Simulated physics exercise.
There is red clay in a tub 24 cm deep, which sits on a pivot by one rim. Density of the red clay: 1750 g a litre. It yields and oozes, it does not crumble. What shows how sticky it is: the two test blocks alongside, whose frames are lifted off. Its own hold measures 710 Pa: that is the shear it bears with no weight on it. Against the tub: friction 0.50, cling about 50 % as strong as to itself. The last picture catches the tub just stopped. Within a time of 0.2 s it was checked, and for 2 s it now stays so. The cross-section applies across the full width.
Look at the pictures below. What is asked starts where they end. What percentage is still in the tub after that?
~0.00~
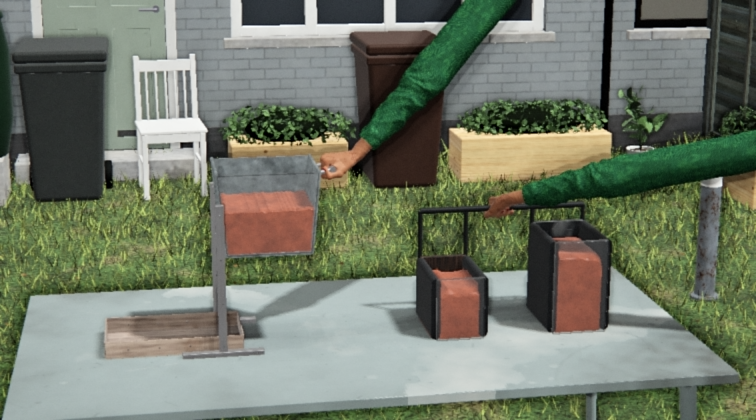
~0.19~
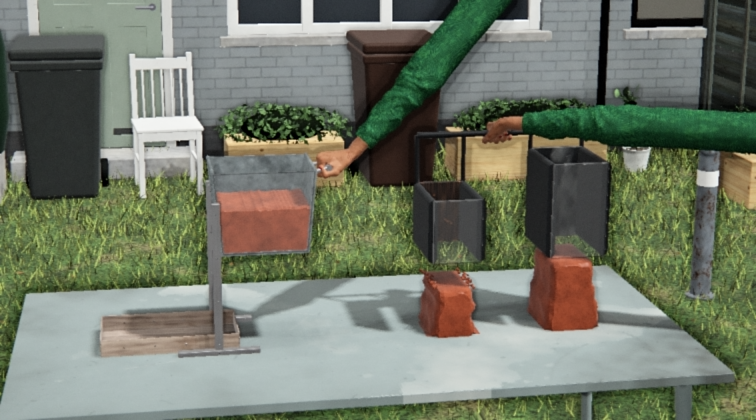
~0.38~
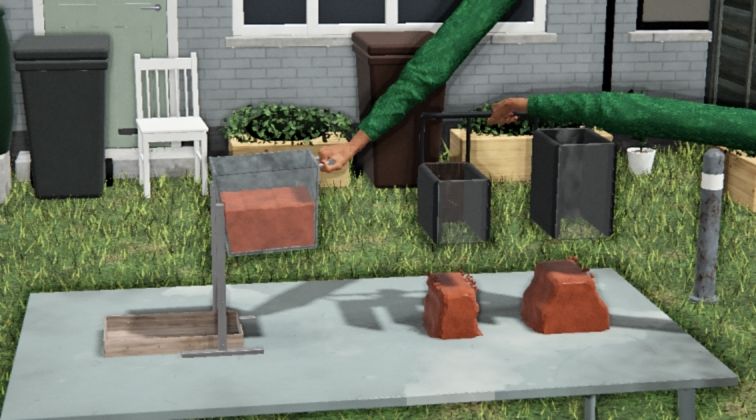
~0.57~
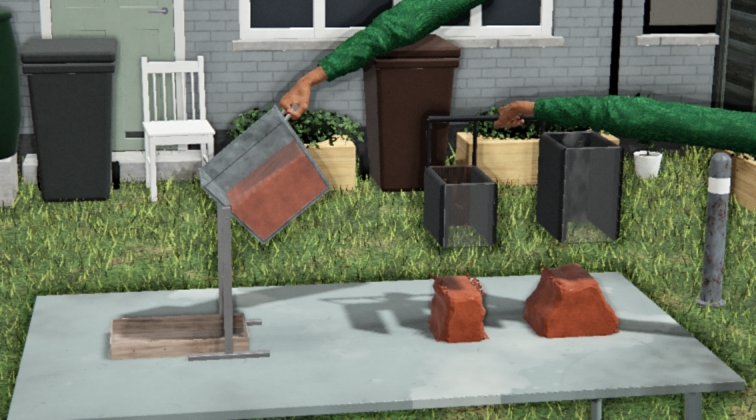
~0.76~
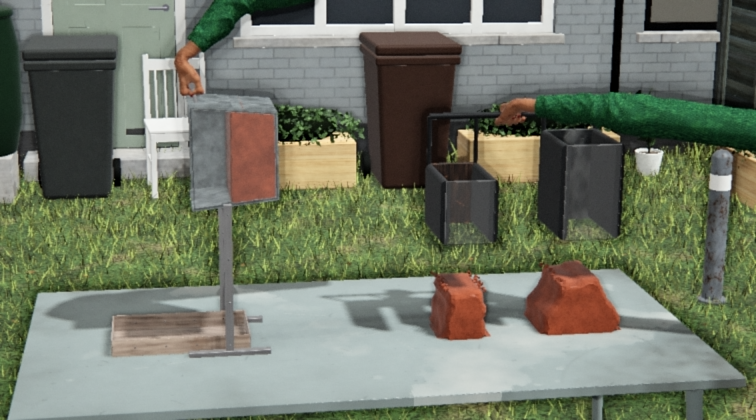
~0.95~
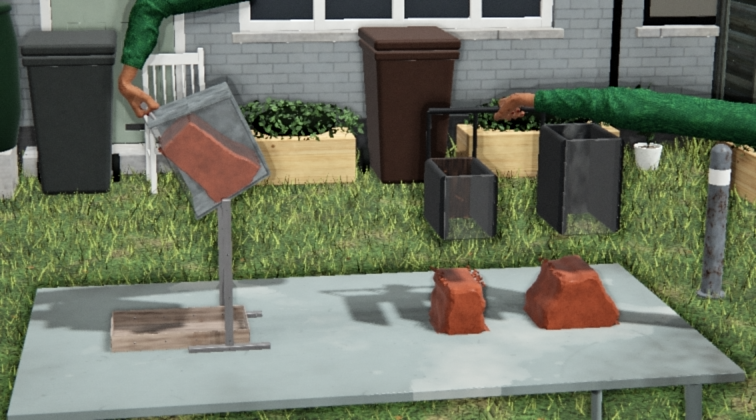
About 0 %.
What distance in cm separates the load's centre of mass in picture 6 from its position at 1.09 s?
About 17 cm.
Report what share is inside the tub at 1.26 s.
About 0 %.
After 1.09 s, the tub is at 115 degrees and holds 35 %.
After 1.26 s, the tub is at 115 degrees and holds 0 %.
After 1.43 s, the tub is at 115 degrees and holds 0 %.
After 1.60 s, the tub is at 115 degrees and holds 0 %.
After 2.95 s, the tub is at 115 degrees and holds 0 %.
